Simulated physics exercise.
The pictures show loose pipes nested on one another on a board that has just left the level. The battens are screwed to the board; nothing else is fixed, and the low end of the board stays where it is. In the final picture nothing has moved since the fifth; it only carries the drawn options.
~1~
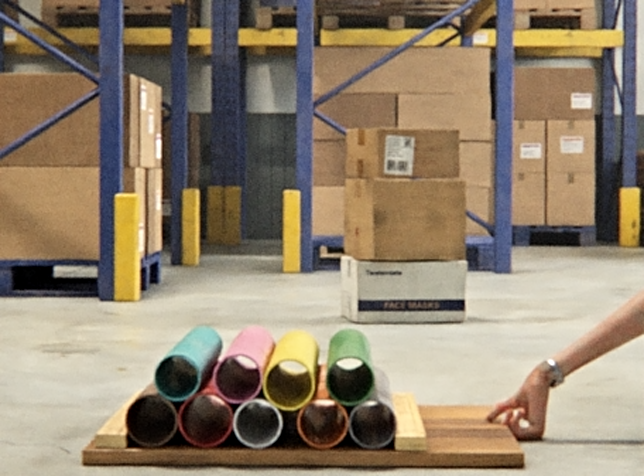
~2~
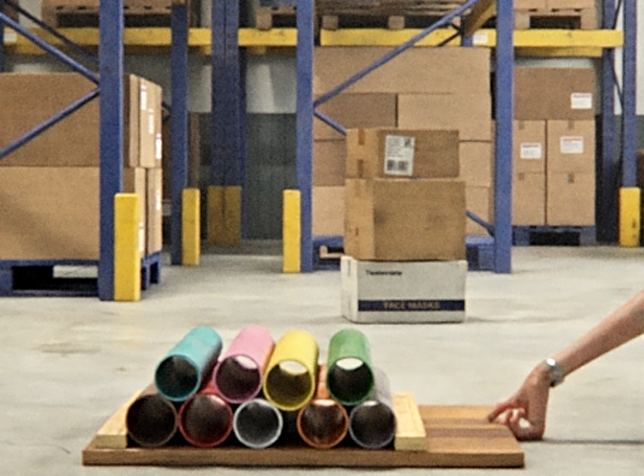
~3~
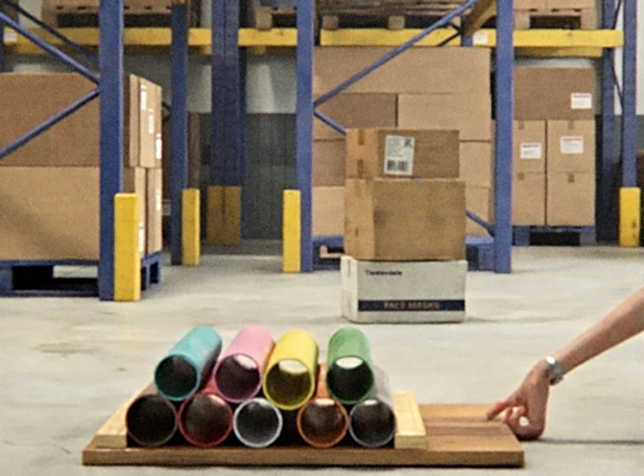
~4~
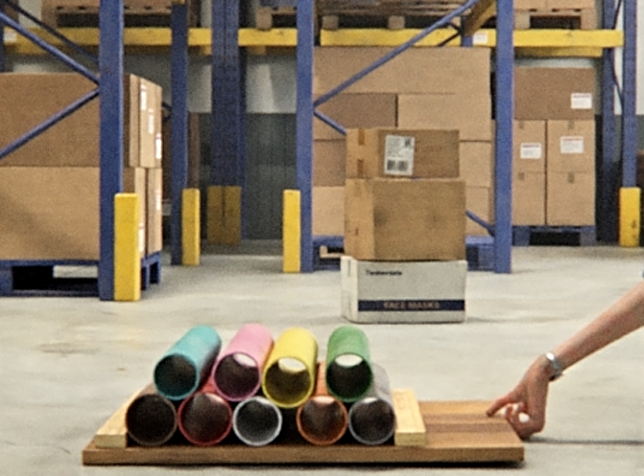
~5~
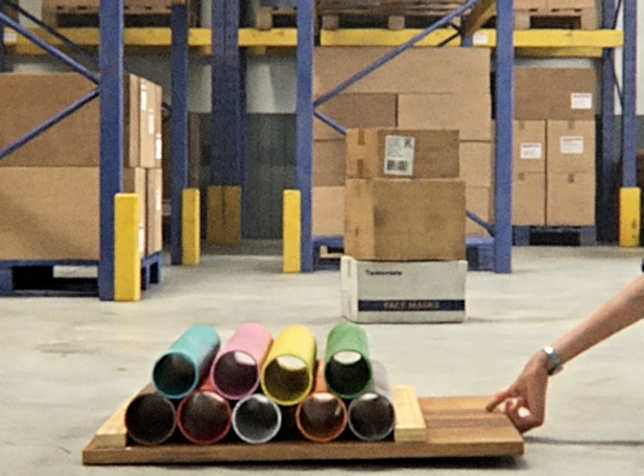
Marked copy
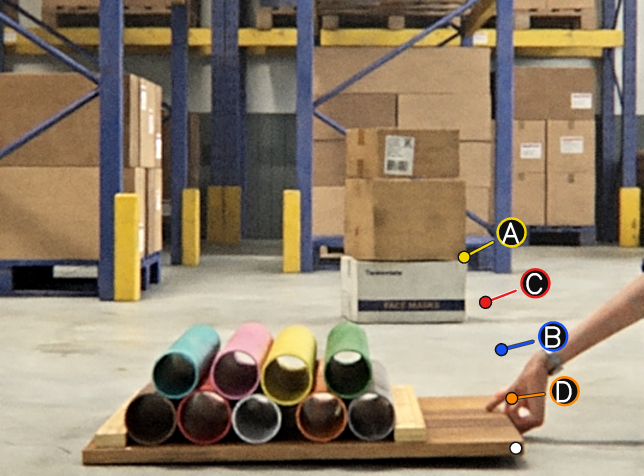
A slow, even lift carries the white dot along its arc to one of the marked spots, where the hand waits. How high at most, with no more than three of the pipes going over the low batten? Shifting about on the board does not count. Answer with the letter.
A is the limit.
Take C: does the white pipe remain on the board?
Yes, with C.
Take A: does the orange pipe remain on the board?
Yes, with A.
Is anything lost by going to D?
At D: No.
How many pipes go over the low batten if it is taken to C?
It comes to none.
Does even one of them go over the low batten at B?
No, at B.
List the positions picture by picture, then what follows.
In the first picture, white pipe (258, 423); orange pipe (323, 422); grey pipe (373, 424).
In the second picture, grey pipe (373, 424); yellow pipe (289, 384).
In the third picture, board (307, 424); grey pipe (373, 423); green pipe (350, 379).
In the fourth picture, board (307, 422); brown pipe (151, 419); red pipe (205, 418).
In the fifth picture, board (306, 420); brown pipe (150, 418); red pipe (204, 416).
On the copy, A at (464, 257); B at (501, 350); C at (485, 303); D at (512, 398); the white dot at (516, 448).
On A. First, board at 16°.
Then, board at 28°.
Finally, board at 28°, three over the low batten (yellow, turquoise, pink).
By contrast, B none over the low batten; C none over the low batten; D none over the low batten.
